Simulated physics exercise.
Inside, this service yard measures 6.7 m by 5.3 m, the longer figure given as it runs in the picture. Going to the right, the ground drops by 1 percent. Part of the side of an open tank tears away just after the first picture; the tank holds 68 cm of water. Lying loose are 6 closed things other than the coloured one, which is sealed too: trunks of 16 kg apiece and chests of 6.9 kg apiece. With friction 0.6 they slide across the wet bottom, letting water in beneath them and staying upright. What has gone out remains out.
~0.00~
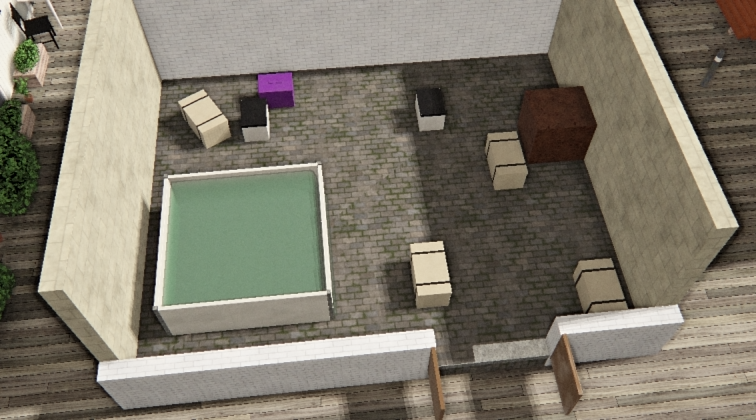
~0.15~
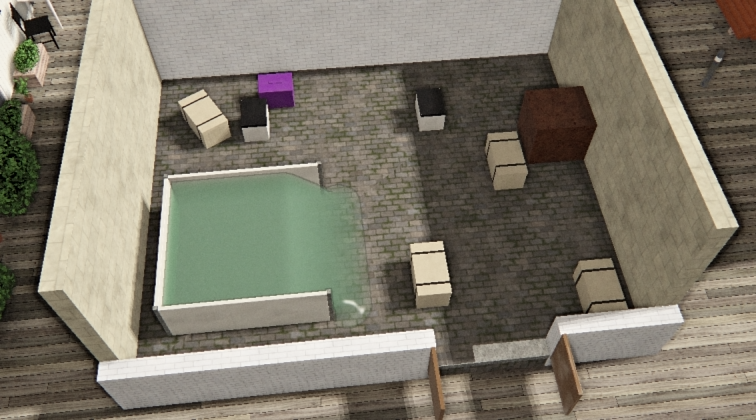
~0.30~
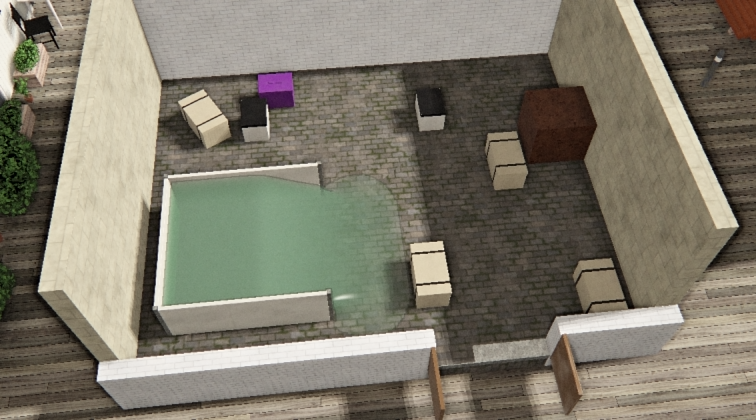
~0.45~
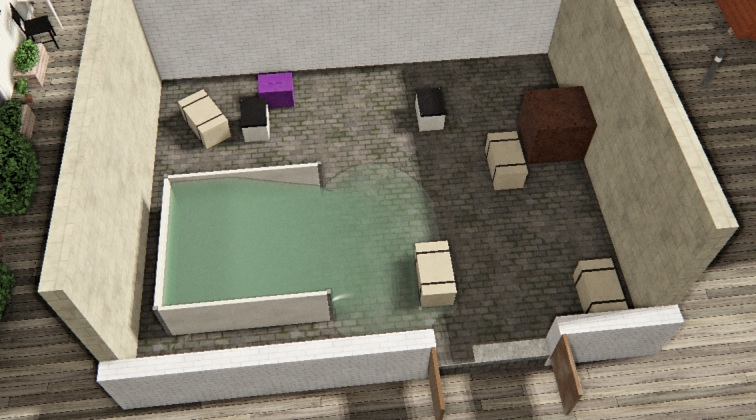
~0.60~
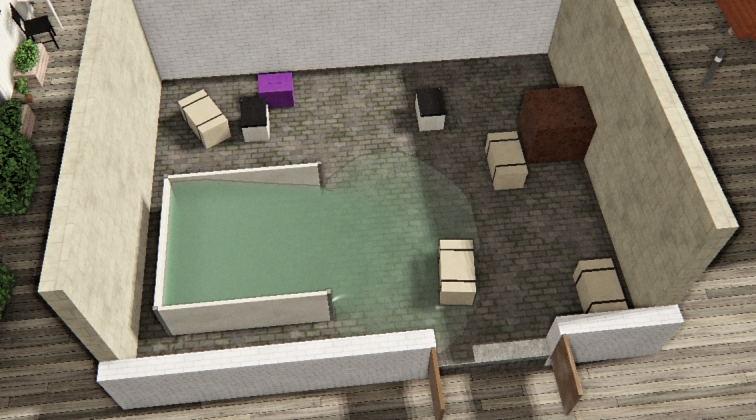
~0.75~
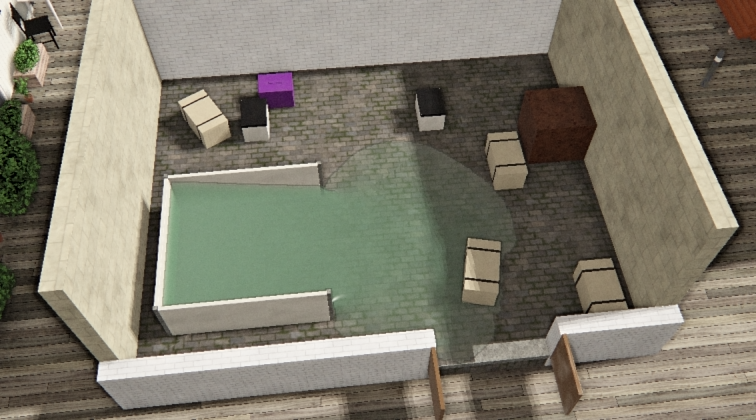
Green water pours from the tank's open right side and pushes one pale chest rightward.
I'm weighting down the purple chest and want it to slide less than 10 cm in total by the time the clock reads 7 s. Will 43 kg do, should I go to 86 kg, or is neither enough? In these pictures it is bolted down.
43 kg will do.
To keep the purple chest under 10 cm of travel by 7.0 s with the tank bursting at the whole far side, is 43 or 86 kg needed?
Then I'd expect neither mass to do.
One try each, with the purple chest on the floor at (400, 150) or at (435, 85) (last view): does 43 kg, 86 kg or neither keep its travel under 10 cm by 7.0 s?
At the first place the small mass does it, and at the second the small mass does it.
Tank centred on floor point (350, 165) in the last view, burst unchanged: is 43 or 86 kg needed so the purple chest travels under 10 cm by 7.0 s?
Then the lighter mass suffices.
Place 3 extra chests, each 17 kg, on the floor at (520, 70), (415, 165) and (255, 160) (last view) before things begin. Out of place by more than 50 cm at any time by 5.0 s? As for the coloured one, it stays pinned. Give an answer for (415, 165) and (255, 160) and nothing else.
The first is over the limit, the second within the limit.
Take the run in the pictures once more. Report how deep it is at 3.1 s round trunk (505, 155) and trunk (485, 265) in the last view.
First about 16 cm, second about 32 cm.
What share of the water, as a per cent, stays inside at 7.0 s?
I'd say some 80 percent hasn't gone yet.
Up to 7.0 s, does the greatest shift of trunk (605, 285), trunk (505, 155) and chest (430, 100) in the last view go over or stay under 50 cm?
Above, above, above.
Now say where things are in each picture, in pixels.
The first picture shows the purple chest at (275, 83) rests on the ground; 4.2 m2 under water; 0 of 7 have shifted.
The second picture shows the purple chest at (275, 83) rests on the ground; 5.3 m2 under water; 0 of 7 have shifted.
The third picture shows the purple chest at (275, 83) rests on the ground; water covers 6.8 m2; 0 of 7 have shifted.
The fourth picture shows the purple chest at (275, 83), on the bottom; water covers 8.3 m2; 1 of 7 have shifted.
The fifth picture shows the purple chest at (275, 83), on the bottom; water covers 10.1 m2; 1 of 7 have shifted.
The sixth picture shows the purple chest at (275, 83), on the bottom; water covers 12.0 m2; 1 of 7 have shifted.
After 1.4 s the purple chest would be 0 cm from its start with 43 kg and 0 cm from its start with 86 kg; 0 cm of water round it then.
After 3.1 s the purple chest would be 0 cm from its start with 43 kg and 0 cm from its start with 86 kg; 0 cm of water round it then.
After 4.9 s the purple chest would be 0 cm from its start with 43 kg and 0 cm from its start with 86 kg; 0 cm of water round it then.
After 7.0 s the purple chest would be 1 cm from its start with 43 kg and 0 cm from its start with 86 kg; 6 cm of water round it then.
